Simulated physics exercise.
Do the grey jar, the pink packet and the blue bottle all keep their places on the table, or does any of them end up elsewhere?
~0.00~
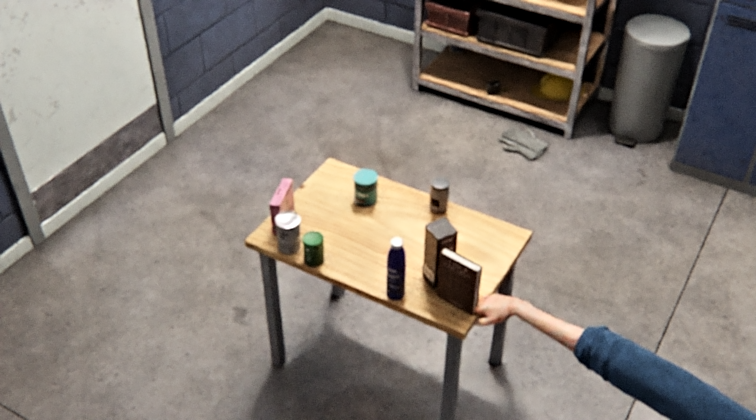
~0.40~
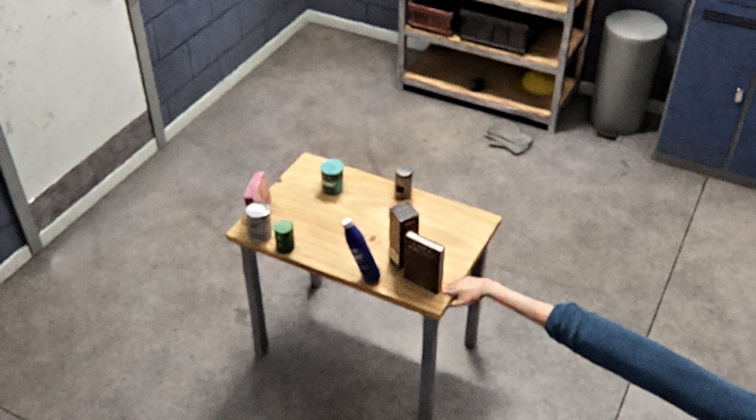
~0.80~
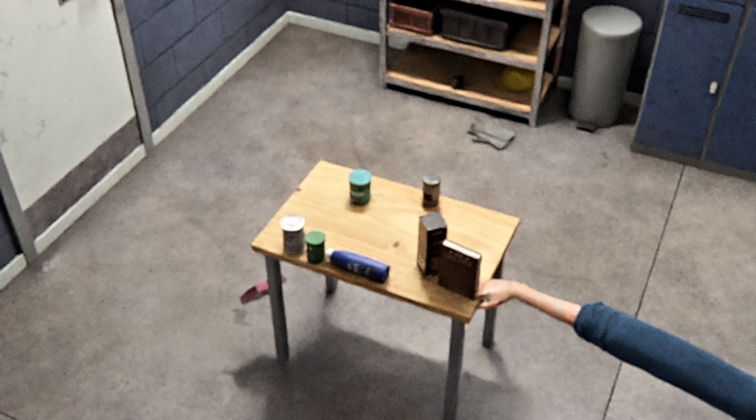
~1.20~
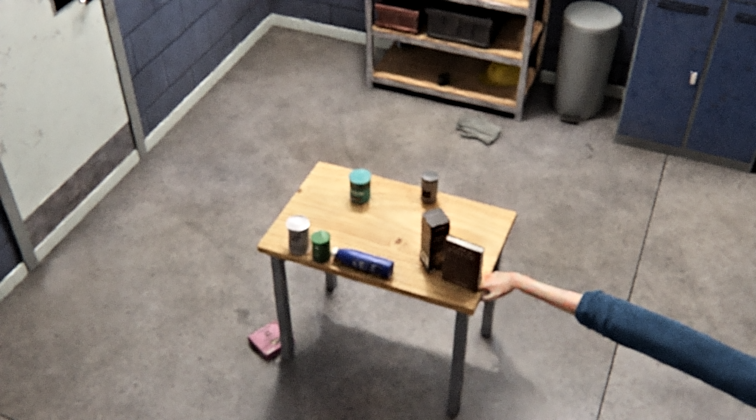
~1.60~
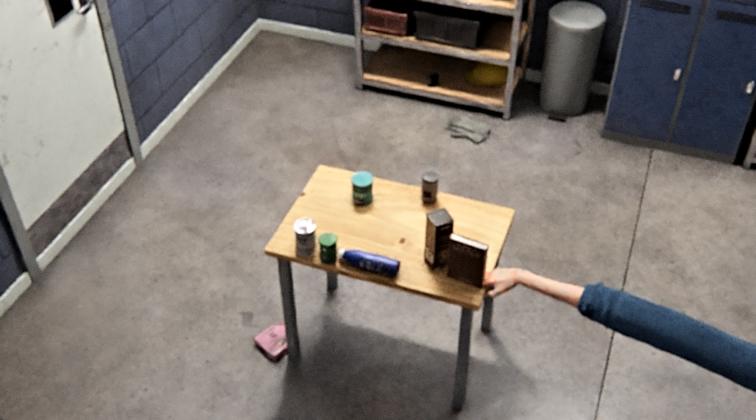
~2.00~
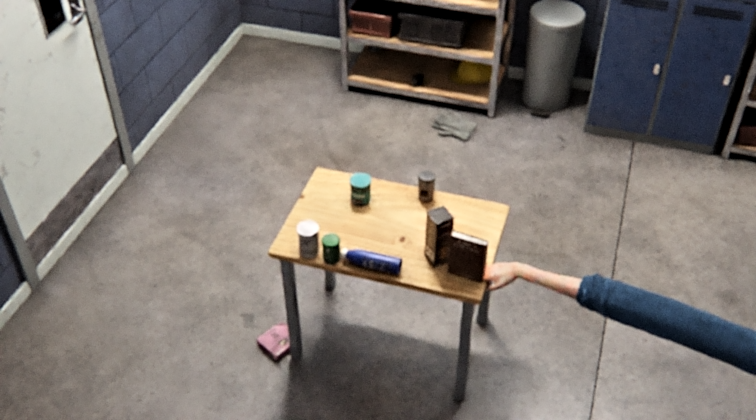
The grey jar keeps its place, but the pink packet ends up on the floor and the blue bottle ends lying on its side away from its first spot.
